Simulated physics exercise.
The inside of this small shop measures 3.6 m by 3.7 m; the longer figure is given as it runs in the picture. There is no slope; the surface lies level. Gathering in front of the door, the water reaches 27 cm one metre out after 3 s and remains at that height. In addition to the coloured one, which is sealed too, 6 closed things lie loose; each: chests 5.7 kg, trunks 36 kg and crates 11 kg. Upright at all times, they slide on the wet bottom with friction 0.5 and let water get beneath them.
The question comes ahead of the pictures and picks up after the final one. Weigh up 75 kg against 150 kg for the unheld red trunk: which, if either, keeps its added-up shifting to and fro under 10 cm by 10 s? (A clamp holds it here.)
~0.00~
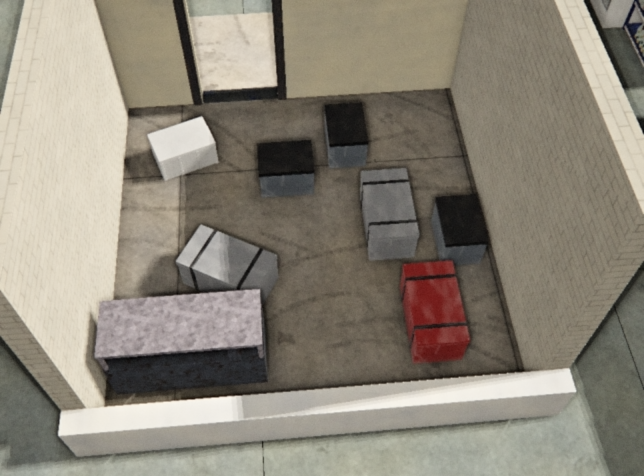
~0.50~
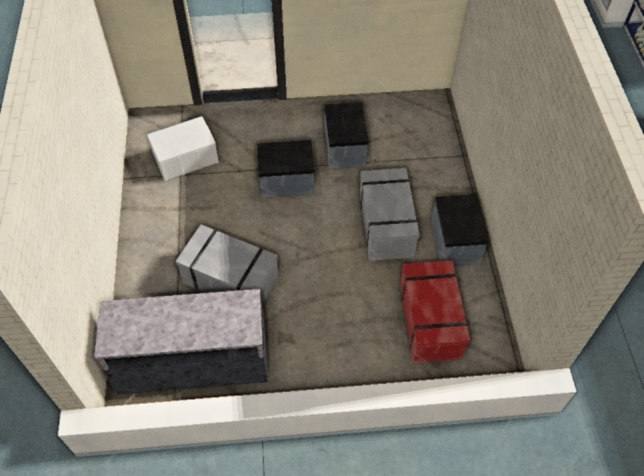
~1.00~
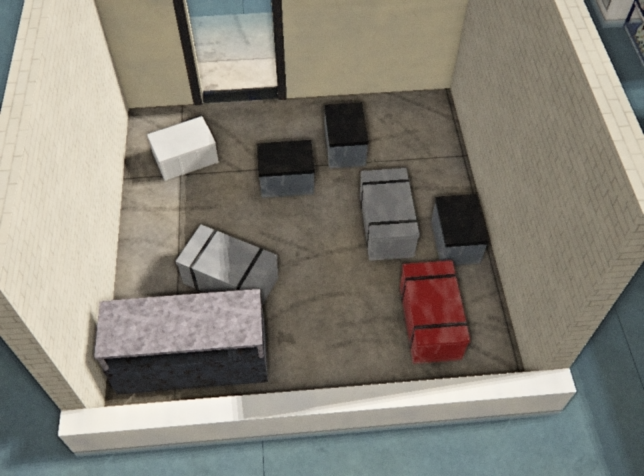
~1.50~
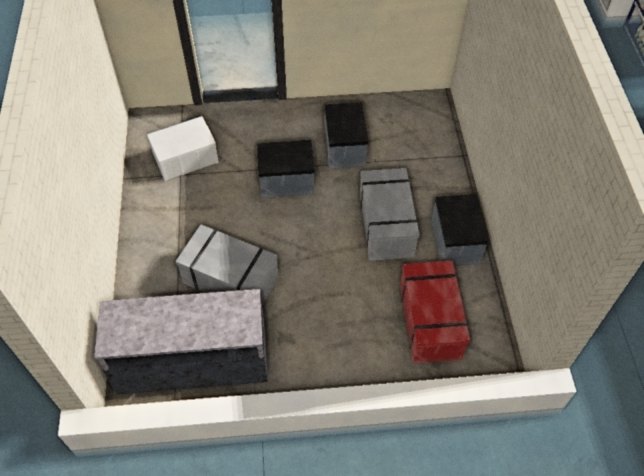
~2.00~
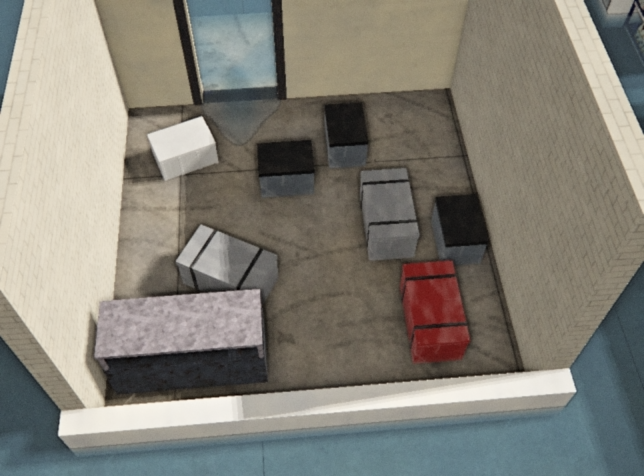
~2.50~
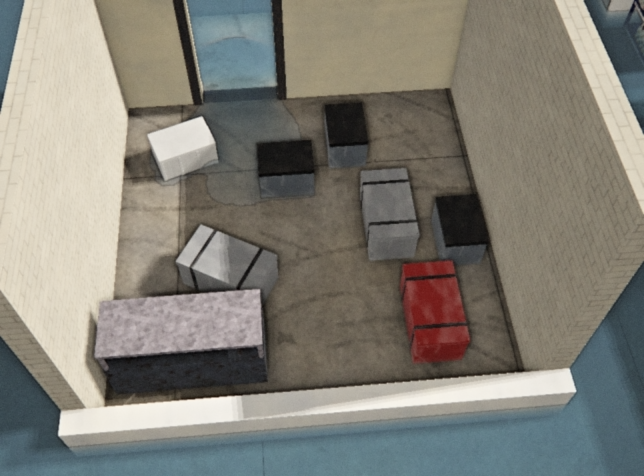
The lighter mass suffices.
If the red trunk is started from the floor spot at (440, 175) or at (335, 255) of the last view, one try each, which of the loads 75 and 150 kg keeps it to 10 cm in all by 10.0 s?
Note, in order: Both OK; both OK.
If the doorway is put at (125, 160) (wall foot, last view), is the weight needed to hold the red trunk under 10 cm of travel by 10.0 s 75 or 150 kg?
Under that setup, the light option succeeds.
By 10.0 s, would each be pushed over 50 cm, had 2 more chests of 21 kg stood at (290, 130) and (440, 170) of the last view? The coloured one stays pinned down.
Taking them in order, the first is inside the line and the second is inside the line.
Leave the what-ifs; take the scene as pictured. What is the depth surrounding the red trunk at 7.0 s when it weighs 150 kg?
Close to 6 cm deep.
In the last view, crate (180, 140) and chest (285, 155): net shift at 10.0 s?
Shifts: 250 cm / 200 cm.
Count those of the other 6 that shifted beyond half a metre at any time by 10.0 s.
That makes 5.
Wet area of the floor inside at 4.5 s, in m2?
Somewhere about 8.5 m2, give or take.
After 3.5 s the red trunk would be 0 cm from its start with 75 kg and 0 cm from its start with 150 kg; 0 cm of water round it then.
After 4.5 s the red trunk would be 0 cm from its start with 75 kg and 0 cm from its start with 150 kg; 2 cm of water round it then.
After 7.0 s the red trunk would be 0 cm from its start with 75 kg and 0 cm from its start with 150 kg; 6 cm of water round it then.
After 10.0 s the red trunk would be 0 cm from its start with 75 kg and 0 cm from its start with 150 kg; 11 cm of water round it then.
